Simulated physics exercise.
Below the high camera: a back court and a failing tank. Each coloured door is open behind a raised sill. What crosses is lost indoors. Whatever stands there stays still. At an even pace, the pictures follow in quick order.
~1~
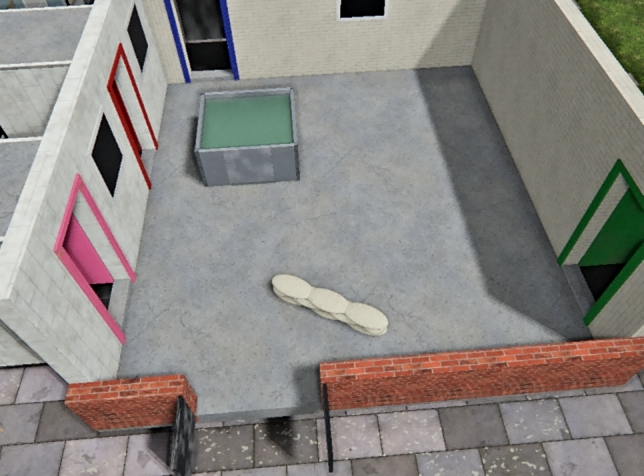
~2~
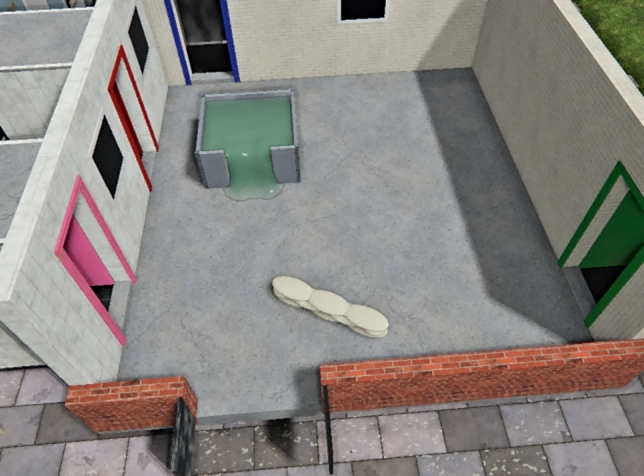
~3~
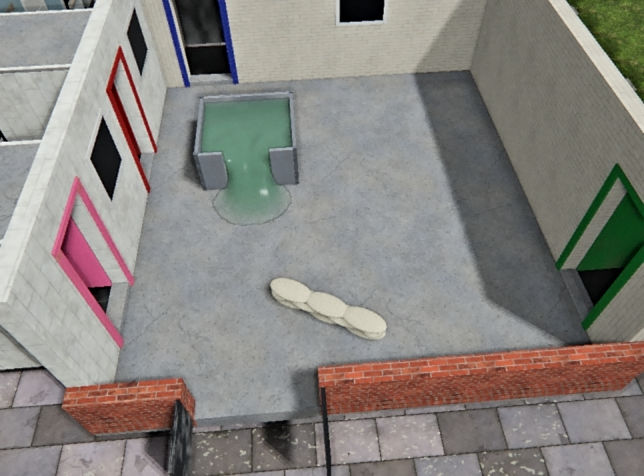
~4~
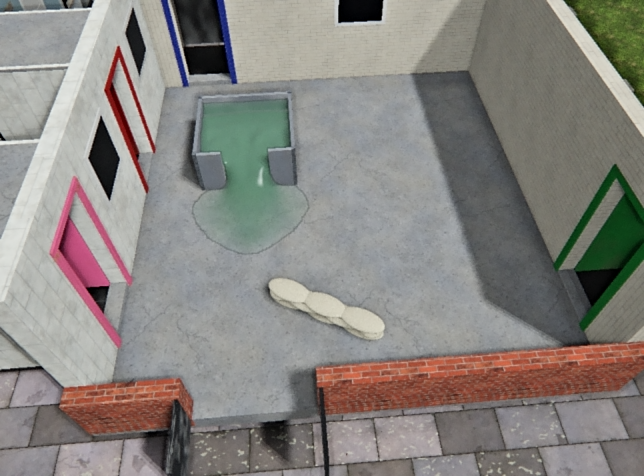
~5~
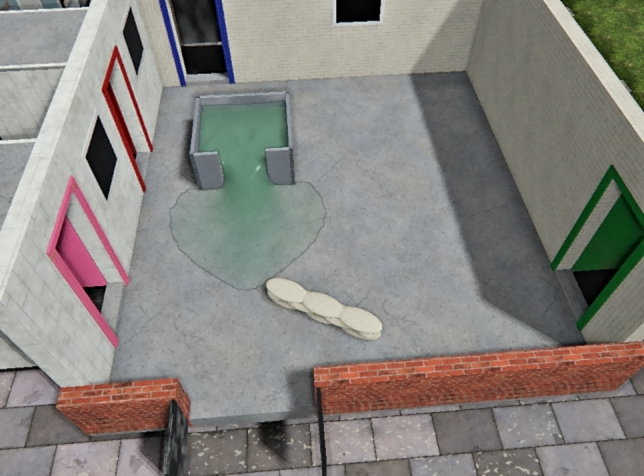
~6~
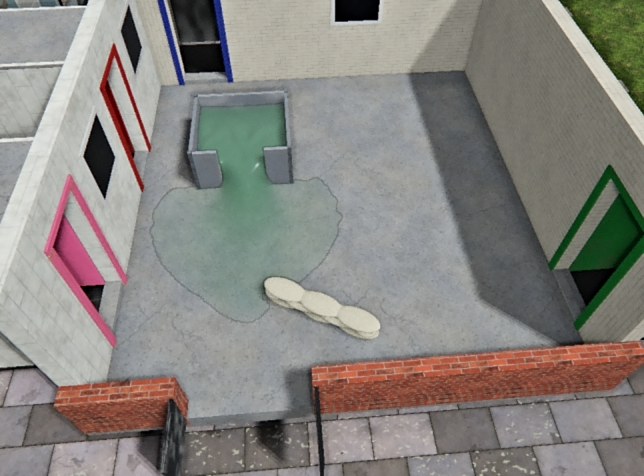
Greenish water bursts through a gap in the front of a square grey tank and spreads steadily over the concrete floor of a walled back court, seen from high above. Pink and red doorways stand at left, a blue one behind, a green one at right, with low brick walls in front. The pool widens toward the viewer, reaching the pale, lobed barrier mid-court, while the view shifts very slightly.
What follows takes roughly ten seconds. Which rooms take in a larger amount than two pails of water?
One by one: Red door: Two buckets or fewer. Pink door: Two buckets or fewer. Green door: Over two buckets. Blue door: Two buckets or fewer.
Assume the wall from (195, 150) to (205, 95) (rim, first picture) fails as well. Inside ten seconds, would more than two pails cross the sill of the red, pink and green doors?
Red: Crosses the line; pink: Falls short; green: Falls short.
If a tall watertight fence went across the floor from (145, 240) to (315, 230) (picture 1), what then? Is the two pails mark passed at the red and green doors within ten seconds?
Red runs over, green stays within.
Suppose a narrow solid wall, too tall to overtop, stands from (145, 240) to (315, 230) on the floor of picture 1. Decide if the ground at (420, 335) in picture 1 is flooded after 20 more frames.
That spot would be high and dry.
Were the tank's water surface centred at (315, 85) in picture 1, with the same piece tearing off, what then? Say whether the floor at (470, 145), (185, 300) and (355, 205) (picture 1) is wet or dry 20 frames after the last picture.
Points in order: Not reached; inundated; inundated.
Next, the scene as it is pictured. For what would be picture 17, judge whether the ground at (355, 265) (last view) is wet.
I'd say drenched there.
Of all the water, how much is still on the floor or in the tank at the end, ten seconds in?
I'd put it near 70 %.
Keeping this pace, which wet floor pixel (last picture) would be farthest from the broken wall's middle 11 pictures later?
Near (516, 373).
A moment on, water covers 25 % of the floor; the red door not reached, the pink door wet at the sill, nothing in, the green door not reached, the blue door not reached.
Next, water covers 35 % of the floor; the red door not reached, the pink door wet at the sill, nothing in, the green door not reached, the blue door not reached.
Then, water covers 40 % of the floor; the red door not reached, the pink door wet at the sill, nothing in, the green door under two buckets in, the blue door not reached.
Later, water covers 50 % of the floor; the red door wet at the sill, nothing in, the pink door under two buckets in, the green door over two buckets in, the blue door not reached.
In the end, water covers 70 % of the floor; the red door wet at the sill, nothing in, the pink door under two buckets in, the green door over two buckets in, the blue door wet at the sill, nothing in.
